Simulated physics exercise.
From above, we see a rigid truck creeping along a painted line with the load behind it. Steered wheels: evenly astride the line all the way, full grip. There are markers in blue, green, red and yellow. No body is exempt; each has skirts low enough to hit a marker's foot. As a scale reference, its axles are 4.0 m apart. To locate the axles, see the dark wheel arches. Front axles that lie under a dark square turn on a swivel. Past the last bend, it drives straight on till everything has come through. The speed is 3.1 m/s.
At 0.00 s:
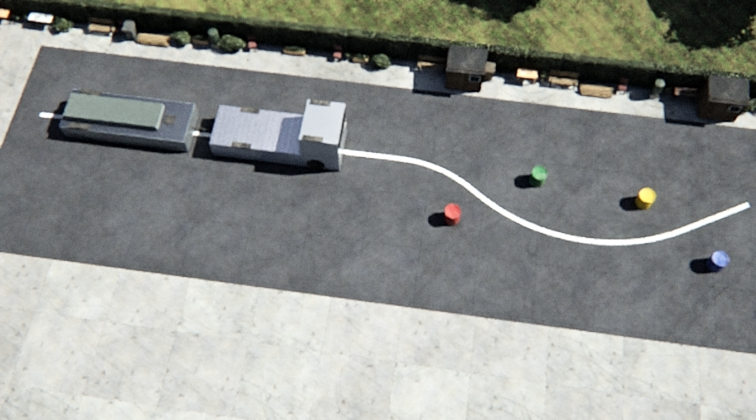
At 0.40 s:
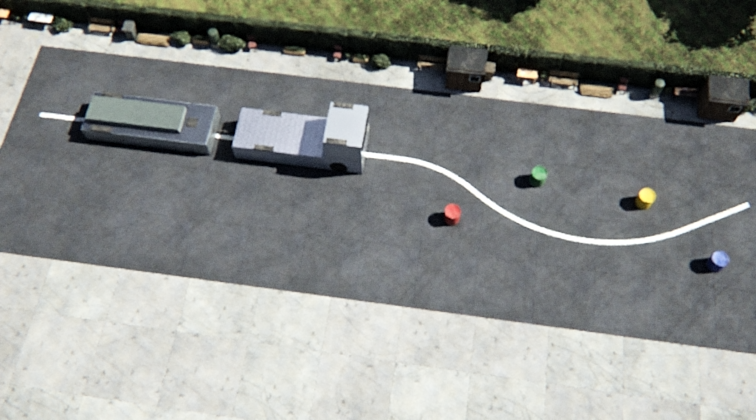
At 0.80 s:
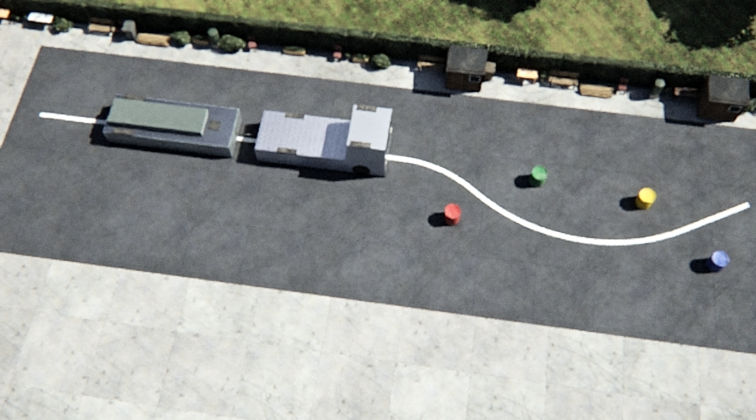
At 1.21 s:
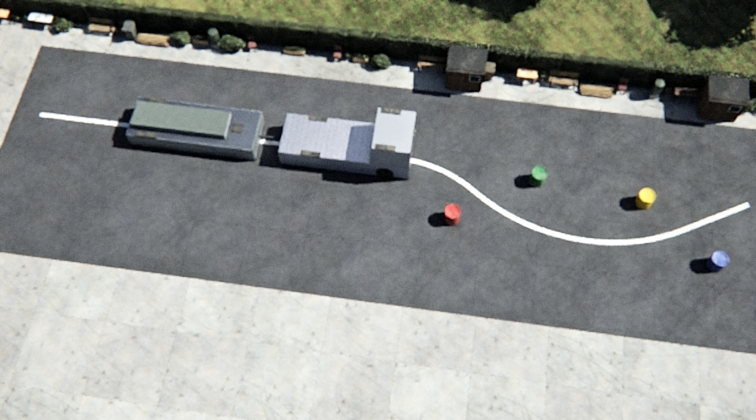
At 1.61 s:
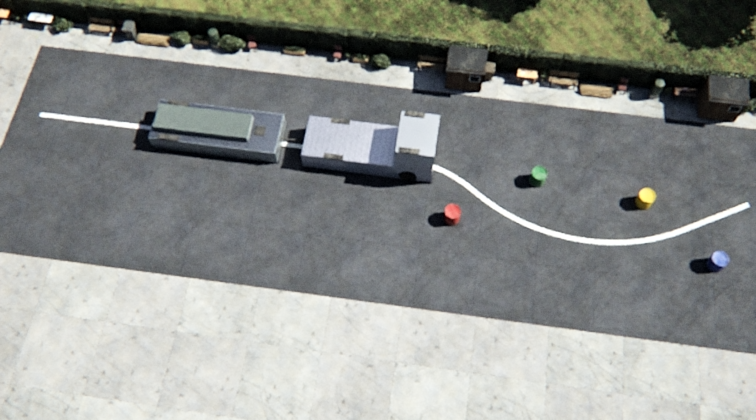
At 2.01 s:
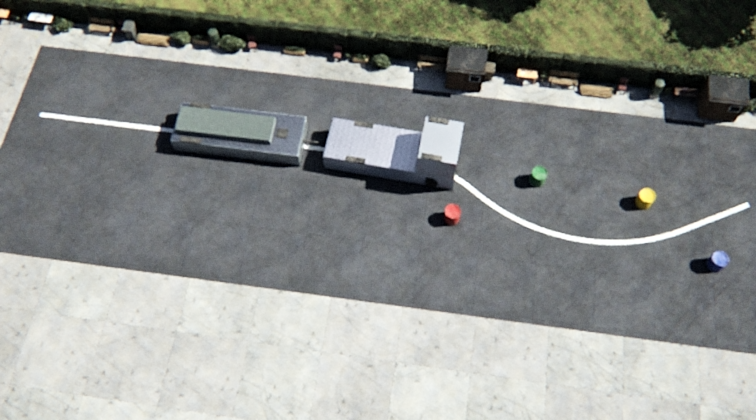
The clip shows, from above, a pale truck pulling a trailer slowly rightward along a white painted line on dark tarmac, beginning to turn slightly as the line curves near red, green, yellow and blue markers.
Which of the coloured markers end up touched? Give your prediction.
Blue untouched, green untouched, red touched, yellow touched.
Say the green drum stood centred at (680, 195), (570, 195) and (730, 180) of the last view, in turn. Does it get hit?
In the first spot it is contacted, in the second contacted, and in the third contacted.
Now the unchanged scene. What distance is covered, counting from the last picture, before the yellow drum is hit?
14.0 m.
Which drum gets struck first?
The answer is red.
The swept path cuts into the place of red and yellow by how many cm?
Roughly red 20, yellow 100.
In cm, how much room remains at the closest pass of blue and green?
To spare: Blue 20, green 30.
By 4.4 s, the last axle is at (326, 142) of the last picture, 15 cm off the line; the rigid truck has hit red.
By 6.6 s, the last axle is at (440, 177) of the last picture, 100 cm off the line; blue has been passed with 25 cm to spare; the rigid truck has hit yellow.
By 6.6 s, the last axle is at (442, 178) of the last picture, 100 cm off the line.
By 8.4 s, the last axle is at (539, 203) of the last picture, 80 cm off the line; green has been passed with 30 cm to spare.
By 12.8 s, the last axle is out of the picture, 45 cm off the line; 2 of 4 struck in all.
